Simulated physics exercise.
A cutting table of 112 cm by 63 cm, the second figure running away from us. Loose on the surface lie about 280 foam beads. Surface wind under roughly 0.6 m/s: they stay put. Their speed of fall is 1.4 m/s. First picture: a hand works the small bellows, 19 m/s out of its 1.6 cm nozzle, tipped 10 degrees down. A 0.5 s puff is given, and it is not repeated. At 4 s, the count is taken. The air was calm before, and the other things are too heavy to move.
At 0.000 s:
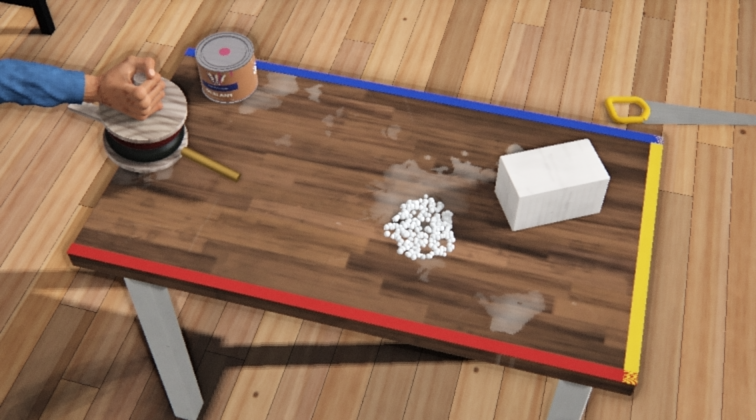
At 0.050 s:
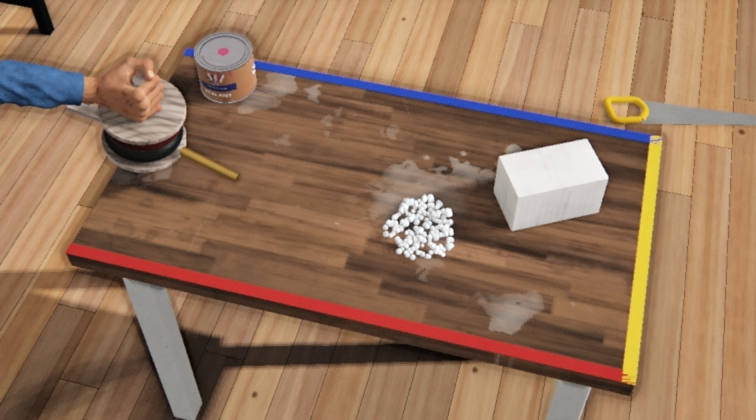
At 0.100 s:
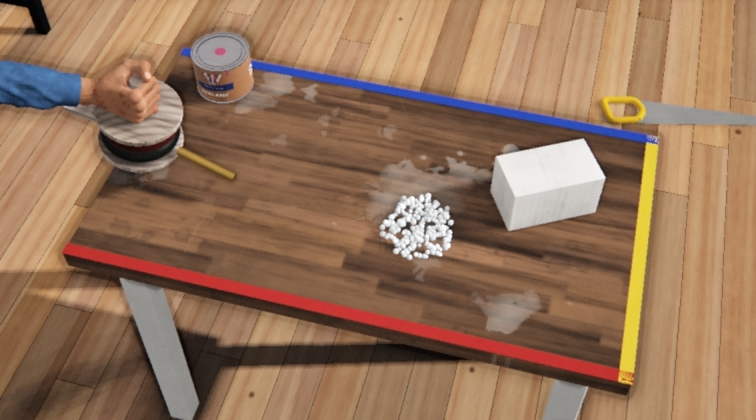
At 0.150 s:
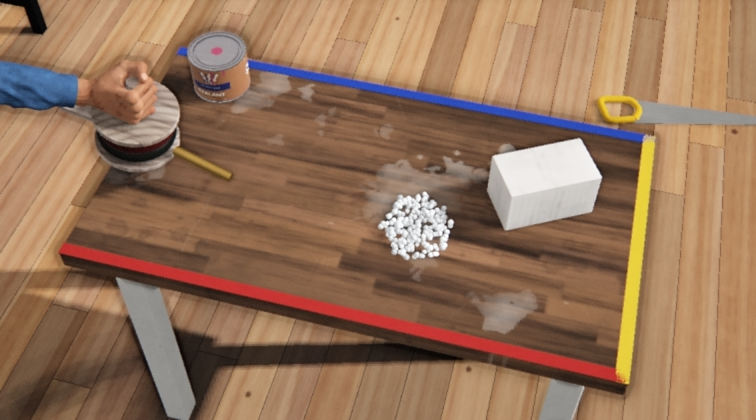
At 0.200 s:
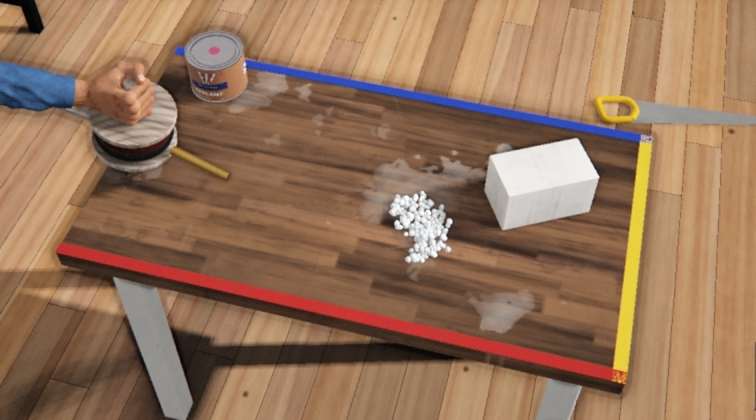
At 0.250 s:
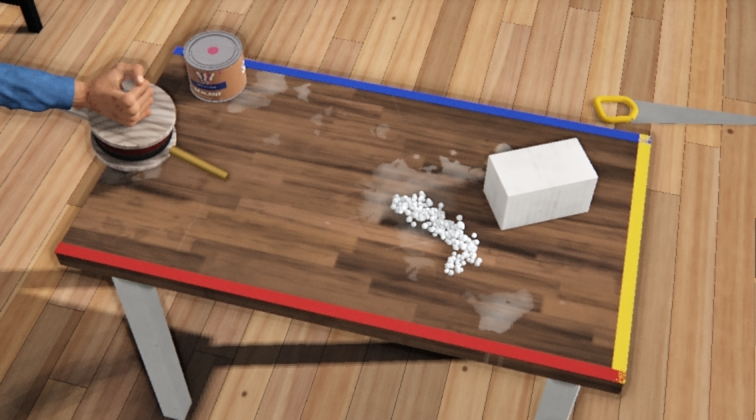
White beads lying still in a loose pile on a wooden table, then shifting rightward and spreading beside a motionless hand.
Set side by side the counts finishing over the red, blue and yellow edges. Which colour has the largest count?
The yellow edge comes first.
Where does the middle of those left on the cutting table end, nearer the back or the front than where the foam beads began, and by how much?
Rearward, some 10 cm.
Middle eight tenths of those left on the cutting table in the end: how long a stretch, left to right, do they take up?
The middle group spans some 30 cm.
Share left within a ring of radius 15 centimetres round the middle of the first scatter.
I'd put the share at around 4 percent.
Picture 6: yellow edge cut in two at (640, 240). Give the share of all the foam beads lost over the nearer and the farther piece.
About 60 per cent over the nearer part and 2 per cent over the farther part.
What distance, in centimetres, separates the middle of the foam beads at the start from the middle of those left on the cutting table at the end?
15 cm.
After 0.8 s, 0 % are over the red edge, 0 % over the blue edge and 55 % over the yellow edge; the middle of those left on the top is near (569, 228); 50 % are gone or lie where they will stay.
After 1.3 s, 0 % are over the red edge, 0 % over the blue edge and 65 % over the yellow edge; the middle of those left on the top is near (489, 204); 89 % are gone or lie where they will stay.
After 2.2 s, 0 % are over the red edge, 0 % over the blue edge and 66 % over the yellow edge; the middle of those left on the top is near (489, 204); 100 % are gone or lie where they will stay.
After 4.0 s, at the end, 0 % are over the red edge, 0 % over the blue edge and 66 % over the yellow edge; the middle of those left on the top is near (489, 204).
